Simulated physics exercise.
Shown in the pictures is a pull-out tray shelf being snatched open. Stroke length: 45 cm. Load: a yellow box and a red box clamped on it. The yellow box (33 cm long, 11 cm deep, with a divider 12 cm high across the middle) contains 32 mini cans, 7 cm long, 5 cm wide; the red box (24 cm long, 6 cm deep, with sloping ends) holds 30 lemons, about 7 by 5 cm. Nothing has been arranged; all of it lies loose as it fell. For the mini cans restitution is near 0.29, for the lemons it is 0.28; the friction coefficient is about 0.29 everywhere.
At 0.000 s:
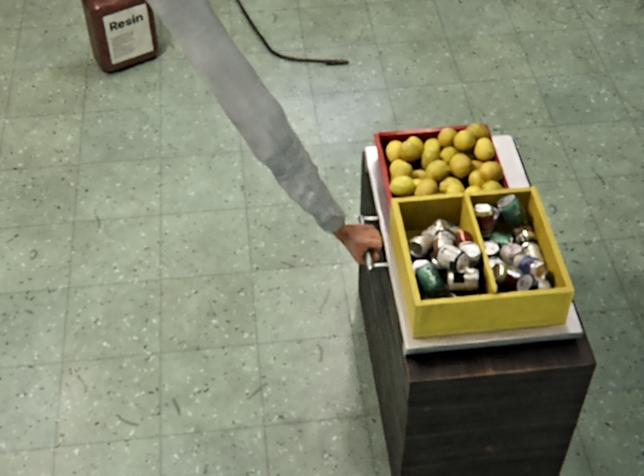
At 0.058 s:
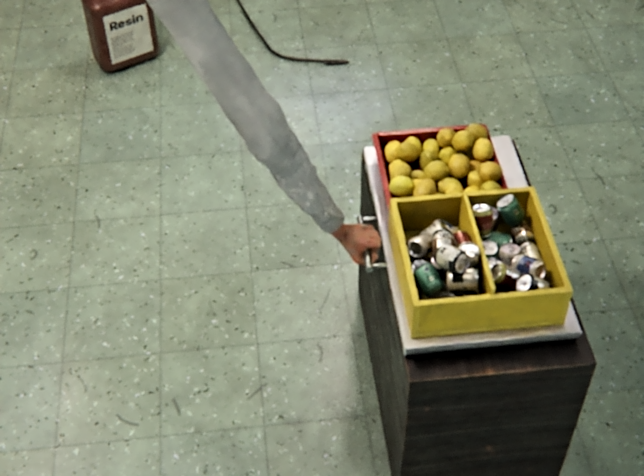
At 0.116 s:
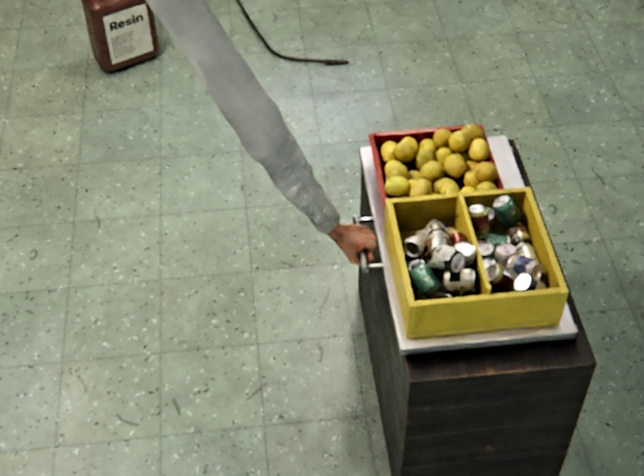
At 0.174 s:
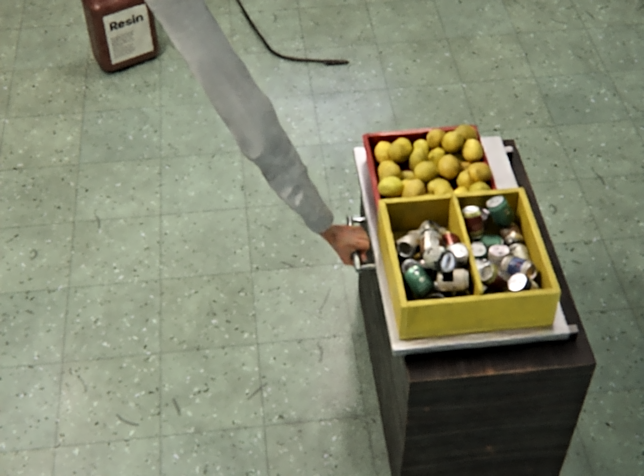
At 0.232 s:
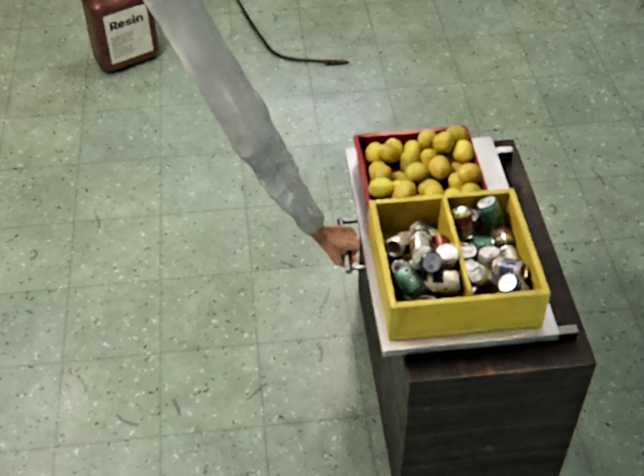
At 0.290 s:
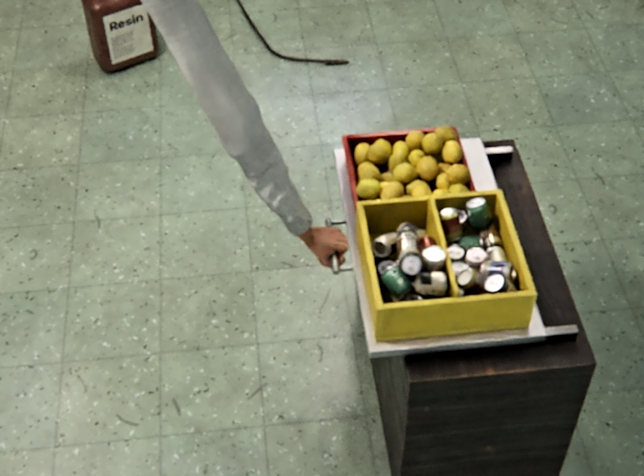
A hand pulls a tray holding boxes of lemons and small cans slightly left.
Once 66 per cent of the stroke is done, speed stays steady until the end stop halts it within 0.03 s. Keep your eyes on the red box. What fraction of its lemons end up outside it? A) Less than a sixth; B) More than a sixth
Option A: Less than a sixth.
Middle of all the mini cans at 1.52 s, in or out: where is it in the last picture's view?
Middle: About (275, 289) px.
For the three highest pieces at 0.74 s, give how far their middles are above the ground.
Their middles sit some 78 cm up.
After 0.66 s, the shelf hits its stop.
After 0.74 s, yellow box 32 in, 0 out and red box 30 in, 0 out.
After 0.86 s, yellow box 32 in, 0 out and red box 30 in, 0 out.
After 1.08 s, yellow box 32 in, 0 out and red box 30 in, 0 out.
When it is over (at 1.52 s), yellow box 32 in, 0 out and red box 30 in, 0 out. Asked share, 0 of 30, 0 per cent.
